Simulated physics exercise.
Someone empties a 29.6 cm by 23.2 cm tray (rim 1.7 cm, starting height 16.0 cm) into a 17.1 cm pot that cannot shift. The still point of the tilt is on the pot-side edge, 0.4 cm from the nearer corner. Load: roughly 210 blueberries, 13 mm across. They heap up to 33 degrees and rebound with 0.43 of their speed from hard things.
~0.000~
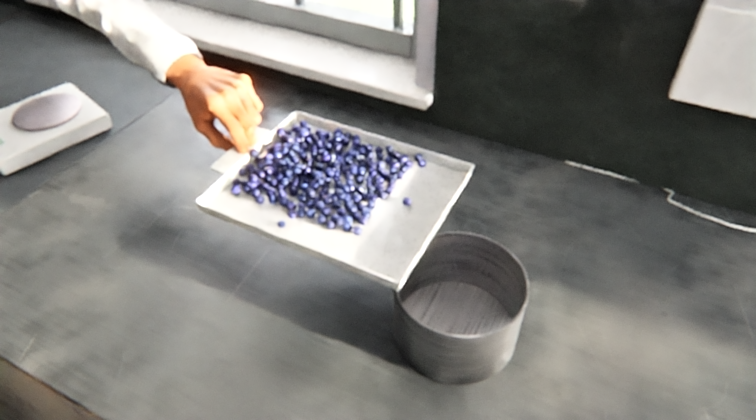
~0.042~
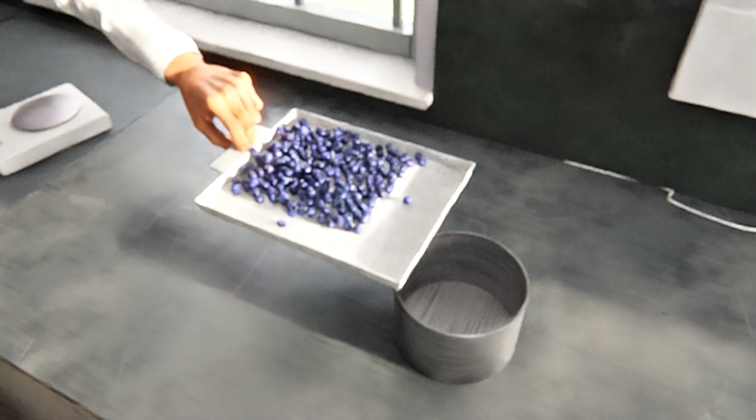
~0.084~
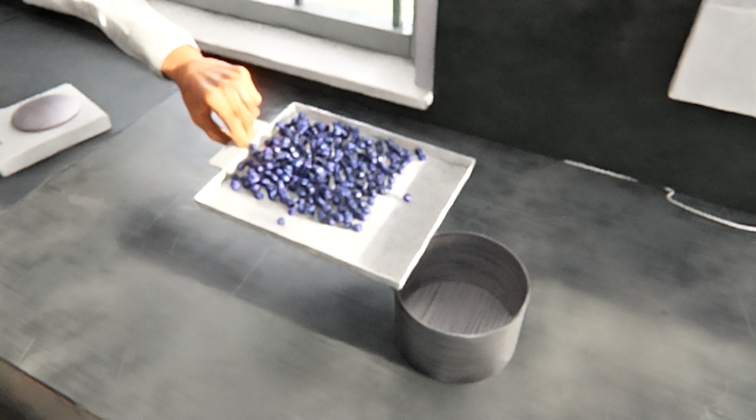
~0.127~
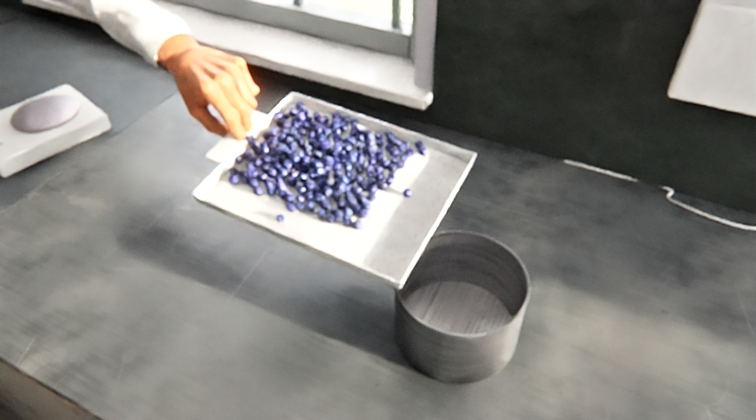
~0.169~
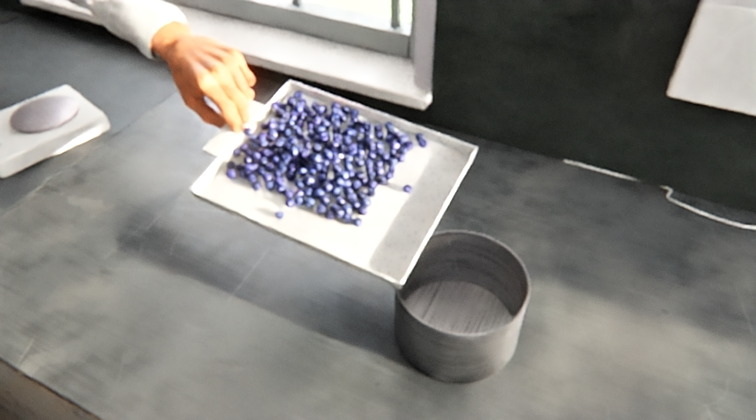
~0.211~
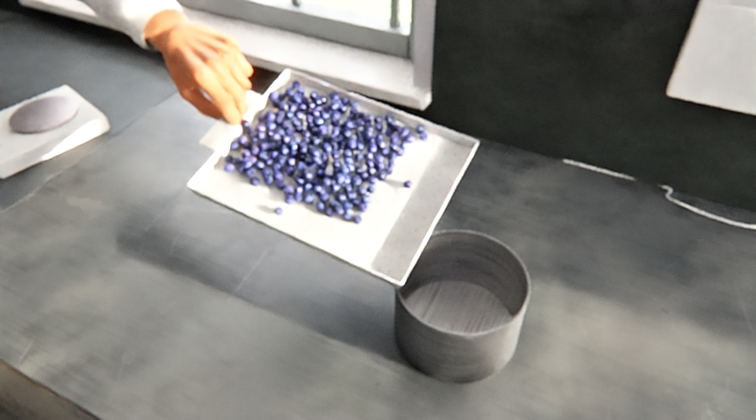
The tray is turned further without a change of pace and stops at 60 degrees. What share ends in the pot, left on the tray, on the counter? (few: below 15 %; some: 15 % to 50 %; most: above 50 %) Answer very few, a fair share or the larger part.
Pot: Very few, tray: The larger part, counter: A fair share.
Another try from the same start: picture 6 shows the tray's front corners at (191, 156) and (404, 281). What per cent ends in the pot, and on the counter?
Pot 40, counter 15.
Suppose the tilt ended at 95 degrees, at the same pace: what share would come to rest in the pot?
It would be near 0 per cent.
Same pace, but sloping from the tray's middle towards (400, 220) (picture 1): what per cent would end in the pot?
Some 30 per cent.
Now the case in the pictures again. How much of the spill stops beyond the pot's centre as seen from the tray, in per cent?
Roughly 40 per cent.
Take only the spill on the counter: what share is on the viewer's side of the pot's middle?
About 100 per cent.
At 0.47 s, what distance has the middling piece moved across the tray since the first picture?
Some 3 cm.
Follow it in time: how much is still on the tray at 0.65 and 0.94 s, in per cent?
About 100, 70.
Then, at 0.47 s, tilt 36 degrees; the tray holds 100 %, the pot 0 %.
Then, at 0.65 s, tilt 52 degrees; the tray holds 100 %, the pot 0 %.
Then, at 0.94 s, tilt 60 degrees; the tray holds 70 %, the pot 0 %.
By 1.8 s all is still; pot 0 %, tray 70 %, counter 30 %.
